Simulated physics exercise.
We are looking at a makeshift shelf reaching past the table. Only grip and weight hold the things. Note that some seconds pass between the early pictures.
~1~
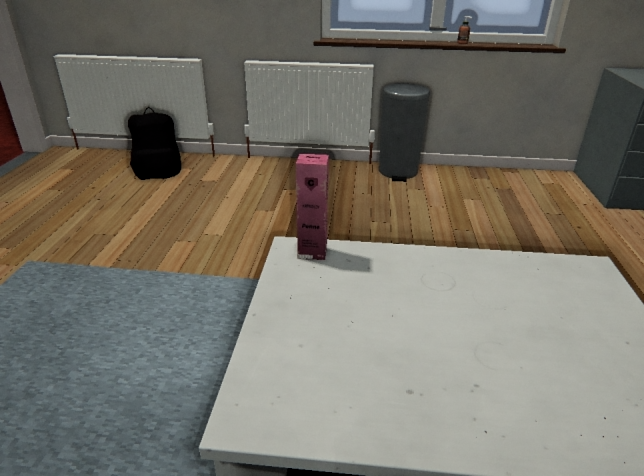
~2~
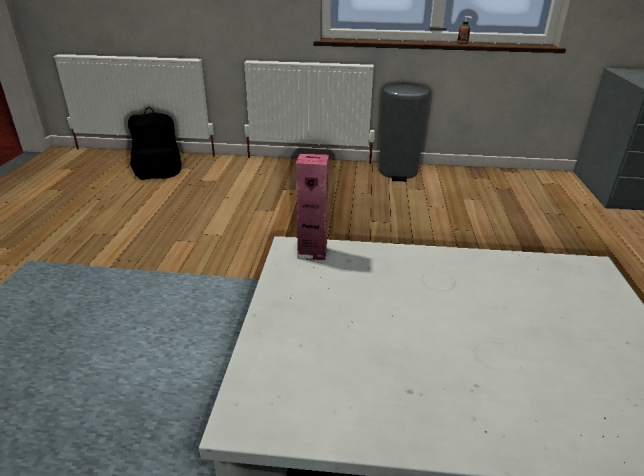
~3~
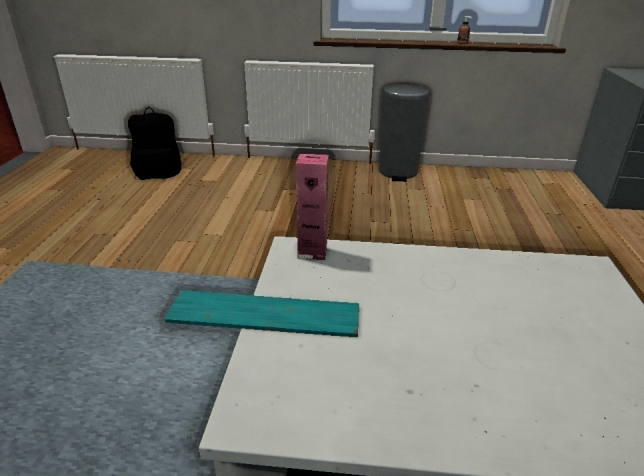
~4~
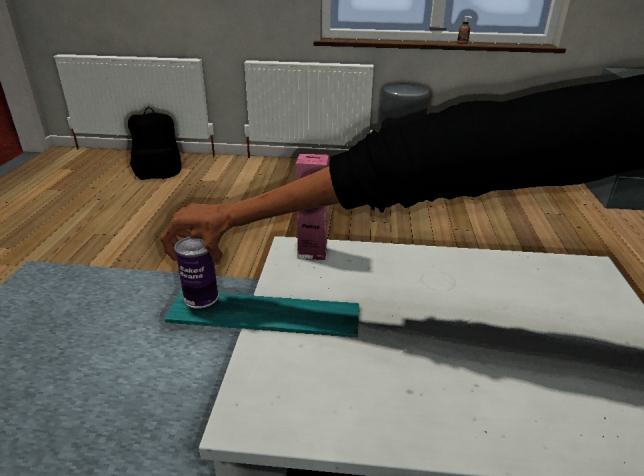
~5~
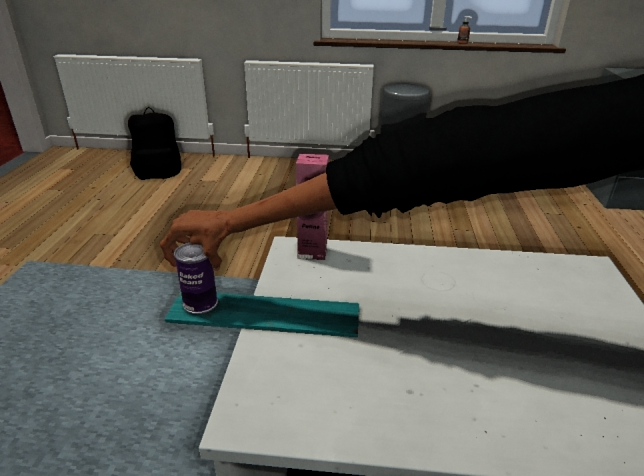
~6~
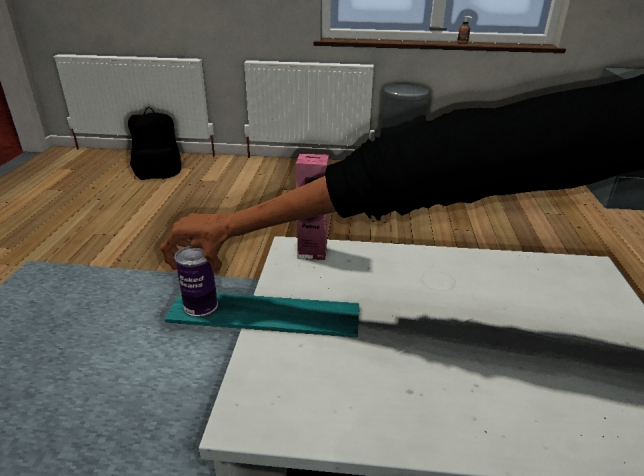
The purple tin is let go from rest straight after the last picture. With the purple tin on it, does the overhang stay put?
Sure enough, it tilts and drops off the end.
Then, 0.60 s past the last view, turquoise board and purple tin now down on the floor or falling.
Then, 0.70 s past the last view, things are still on the move.
Finally, down on the floor or falling, turquoise board and purple tin; pink carton still in place. The board goes over.
